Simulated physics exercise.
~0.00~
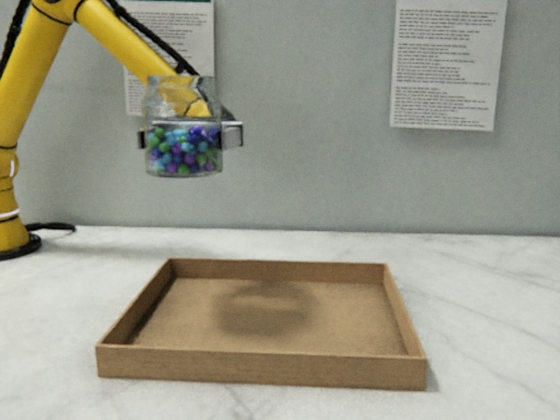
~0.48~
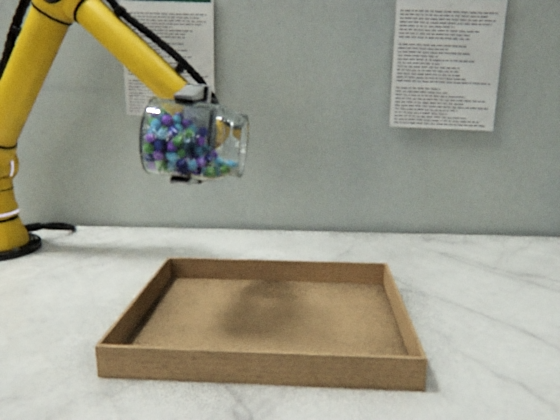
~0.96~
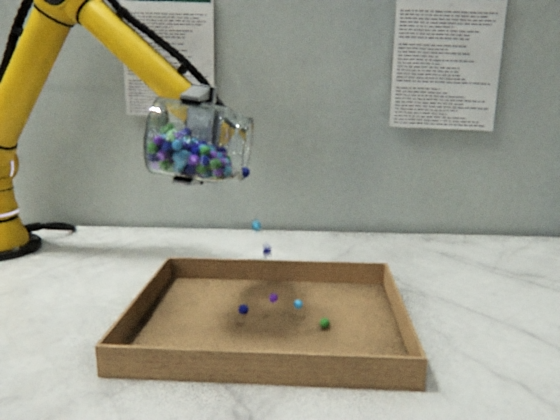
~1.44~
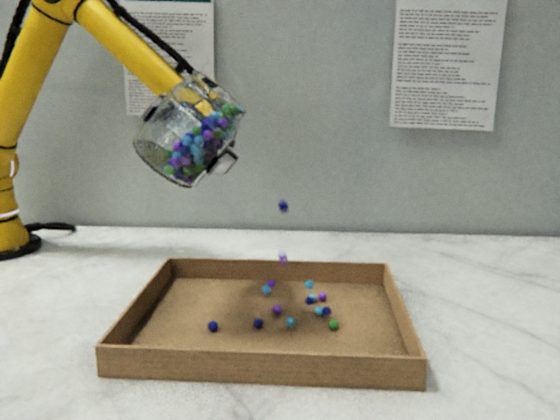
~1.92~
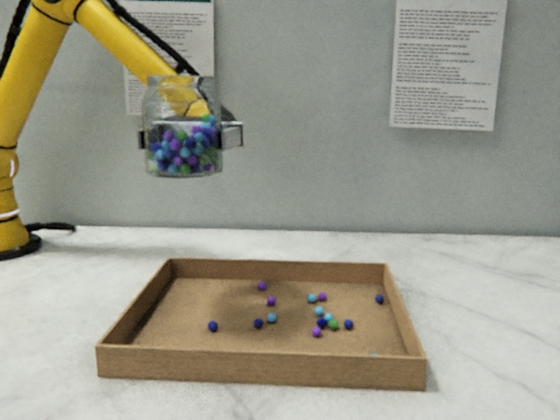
A yellow robot arm at the left holds a clear jar of blue, purple, green and turquoise balls above a shallow brown tray on a pale marble table, seen from the front and slightly above. Printed sheets hang on the grey wall behind. The arm tips the jar onto its side, its mouth towards the right, and the balls slump along it. A few drop out and scatter across the tray. As the jar swings back up, more fall. It ends upright, still holding most of its balls, with a small number spread over the tray.
